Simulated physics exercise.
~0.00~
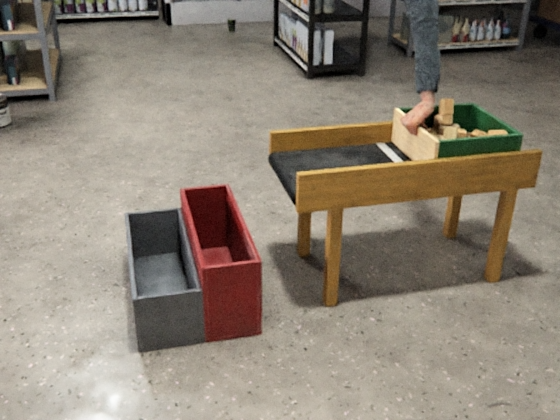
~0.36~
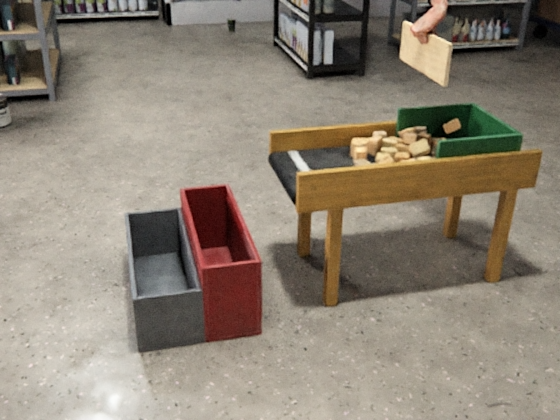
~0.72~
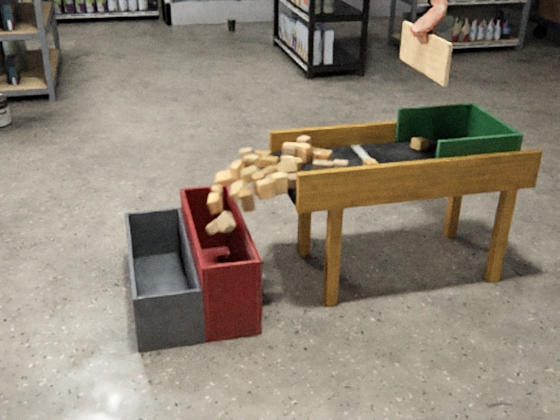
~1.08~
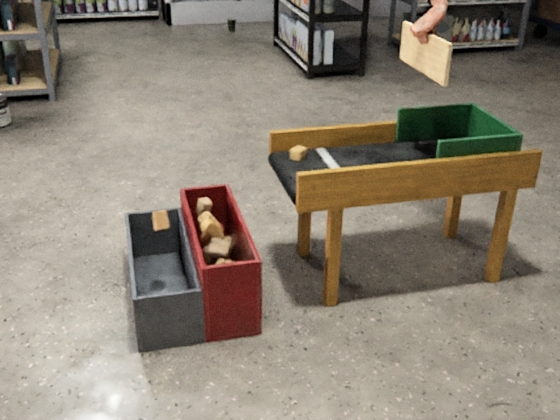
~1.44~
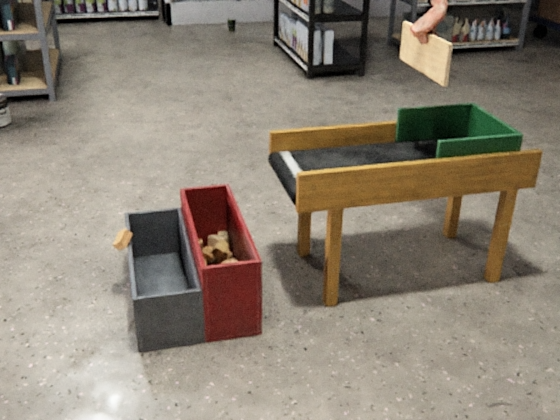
At the start, a hand holds a wooden board upright against a green pen filled with loose wooden blocks, set on a low table with a dark belt, while a red tote and a grey tote stand on the floor to the left. The hand lifts the board away, and the blocks spread leftward along the belt. They pour off the left end in a tumbling stream toward the red tote. Soon only one block remains on the belt, while another is above the grey tote. Finally the belt and pen are empty, blocks lie in the red tote, and one sits past the grey tote's far edge.
